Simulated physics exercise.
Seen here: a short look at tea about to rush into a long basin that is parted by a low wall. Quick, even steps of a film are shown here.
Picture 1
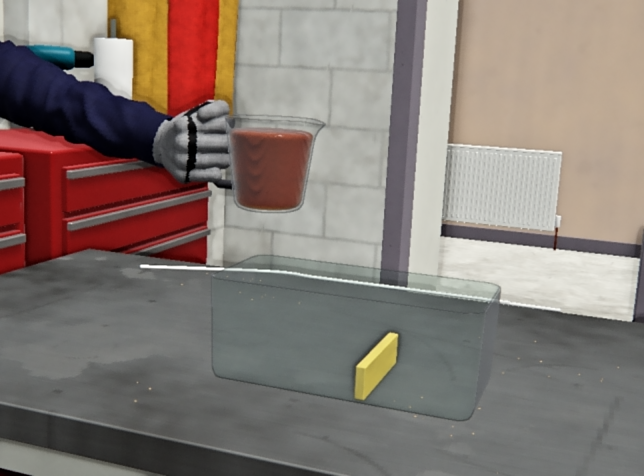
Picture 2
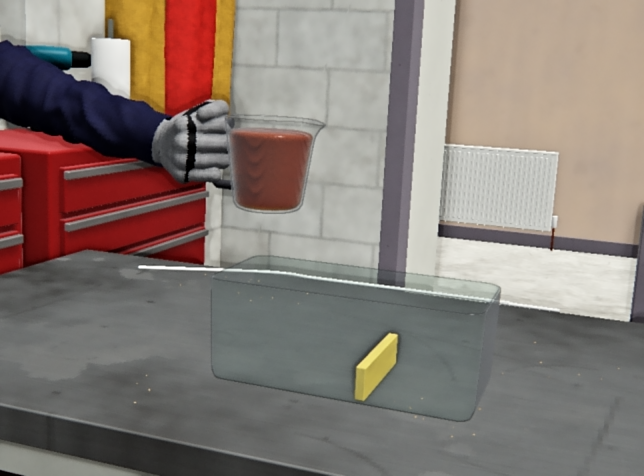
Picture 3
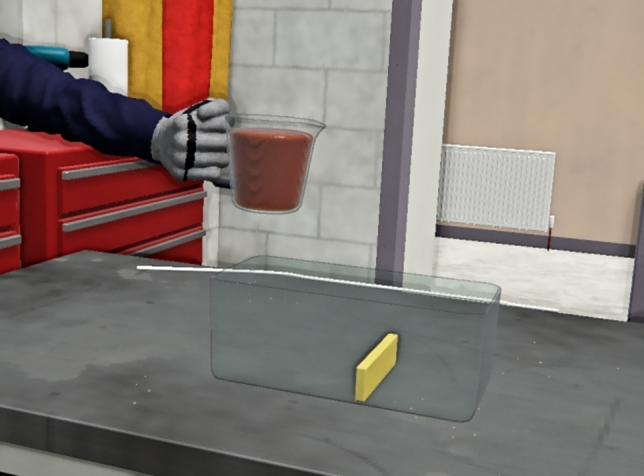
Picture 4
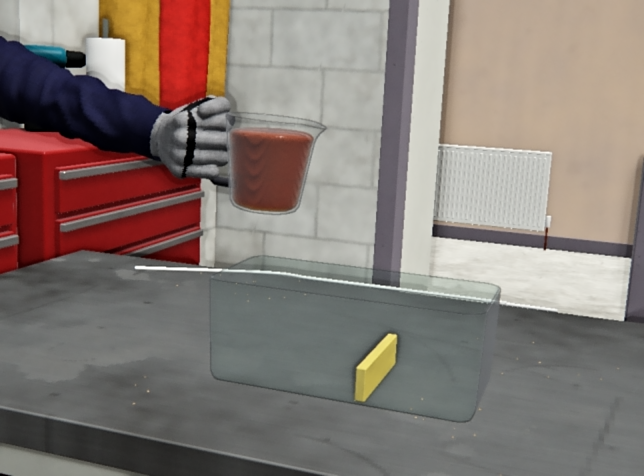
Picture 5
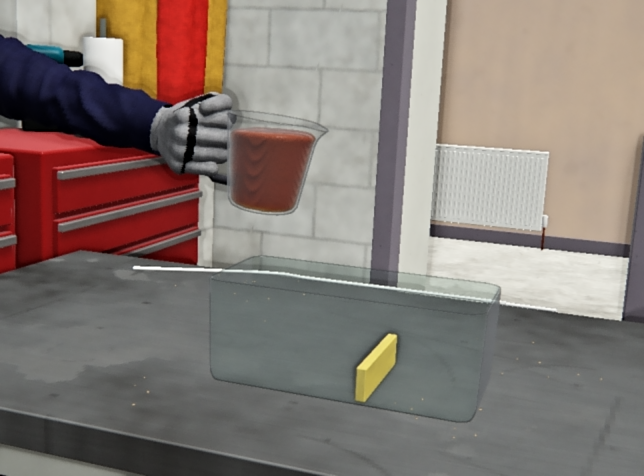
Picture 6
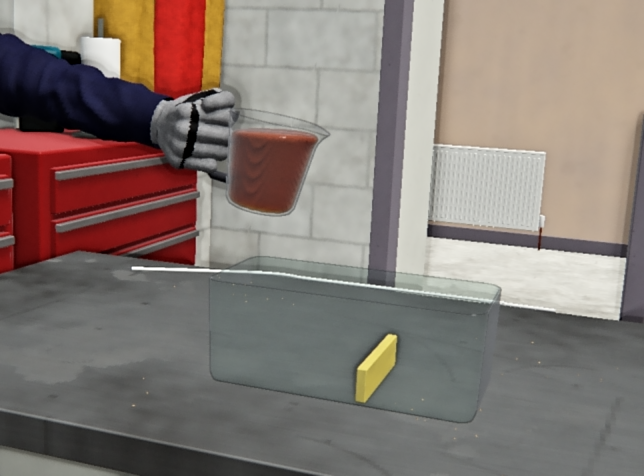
A gloved hand in a dark blue sleeve, reaching in from the left, holds a clear cup of reddish-brown liquid nearly still, then slowly tilts it slightly to the right. Below, a clear, empty-looking basin with a low yellow wall inside rests on a dark grey worktop, seen from slightly above. Behind are red drawers, pale blocks and a white radiator, which drift slightly left as the camera shifts gently.
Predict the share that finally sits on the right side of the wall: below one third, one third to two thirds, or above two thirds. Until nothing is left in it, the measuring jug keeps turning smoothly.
The share right of the wall is a middling part, a third to two thirds.
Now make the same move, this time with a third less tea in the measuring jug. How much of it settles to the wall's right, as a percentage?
Roughly 10 in a hundred.
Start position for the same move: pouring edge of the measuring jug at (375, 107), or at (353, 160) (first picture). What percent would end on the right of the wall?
In order, some 95 and 80 percent.
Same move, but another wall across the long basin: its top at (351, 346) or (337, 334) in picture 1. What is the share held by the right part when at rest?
Try one about 85 %, try two about 95 %.
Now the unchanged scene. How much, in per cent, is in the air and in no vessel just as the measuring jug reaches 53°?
Near 15 %.
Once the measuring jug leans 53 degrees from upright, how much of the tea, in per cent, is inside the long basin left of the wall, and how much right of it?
About 5 per cent left, 5 per cent right.
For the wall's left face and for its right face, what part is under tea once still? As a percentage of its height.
About 30 left, about 40 right.
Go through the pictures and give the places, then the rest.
In the first frame, tilt 0°; pouring edge (325, 123); surface from (236, 129) to (313, 135); the long basin's rim runs from (234, 266) to (493, 301); the wall's top is at (378, 350).
In the second frame, tilt 0°; pouring edge (325, 124); surface from (235, 130) to (313, 135).
In the third frame, tilt 2°; pouring edge (326, 125); surface from (235, 129) to (313, 136).
In the fourth frame, tilt 4°; pouring edge (326, 127); surface from (235, 129) to (314, 136).
In the fifth frame, tilt 6°; pouring edge (328, 130); surface from (236, 130) to (317, 136).
In the sixth frame, tilt 10°; pouring edge (330, 134); surface from (238, 130) to (320, 137).
A moment on, the measuring jug is tipped part way and 80 per cent is still to pour, 3 is left of the wall and 3 right of it.
Next, the measuring jug is tipped on its side and 32 per cent is still to pour, 18 is left of the wall and 33 right of it.
Then the measuring jug is tipped on its side and 4 per cent is still to pour, 51 is left of the wall and 41 right of it.
Later the measuring jug is tipped on its side and 0 per cent is still to pour, 56 is left of the wall and 43 right of it.
At rest 56 per cent lies left of the wall, 43 right of it and 1 outside.
